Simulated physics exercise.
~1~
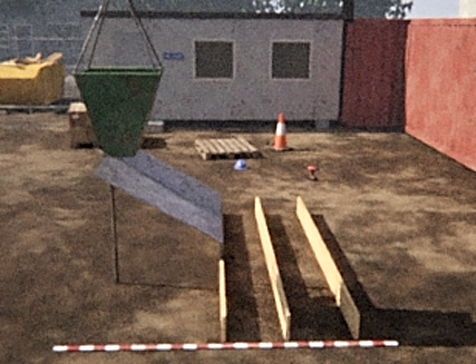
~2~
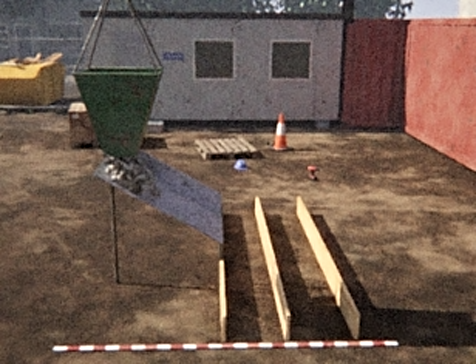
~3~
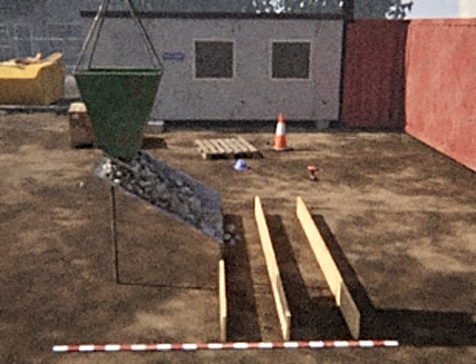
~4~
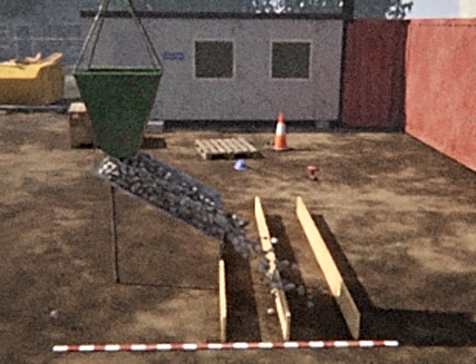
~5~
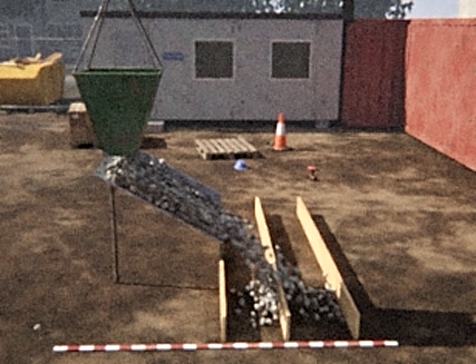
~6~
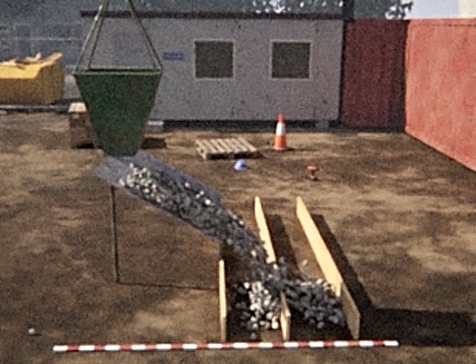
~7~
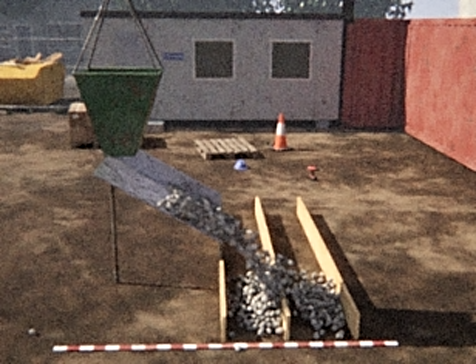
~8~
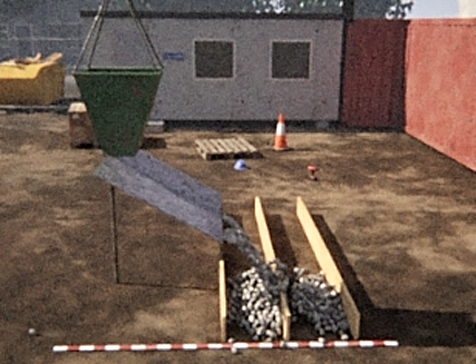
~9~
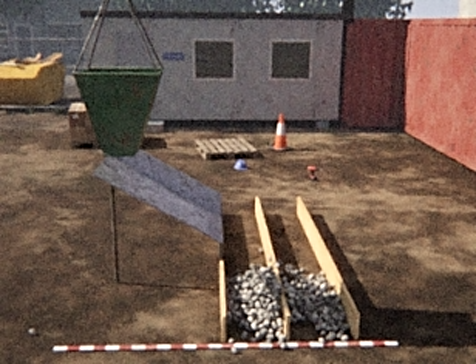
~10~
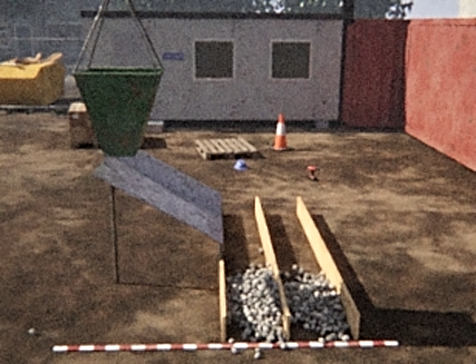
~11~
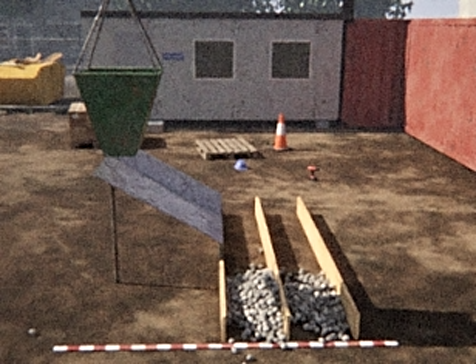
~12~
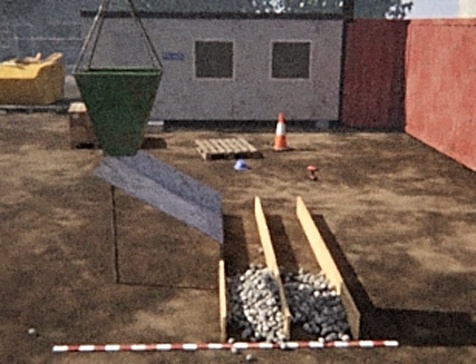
In a dirt yard, grey stones poured from a hanging green skip onto a sloping steel sheet, slid down to the right and tumbled between three upright boards, settling in both bays, with more in the left one.
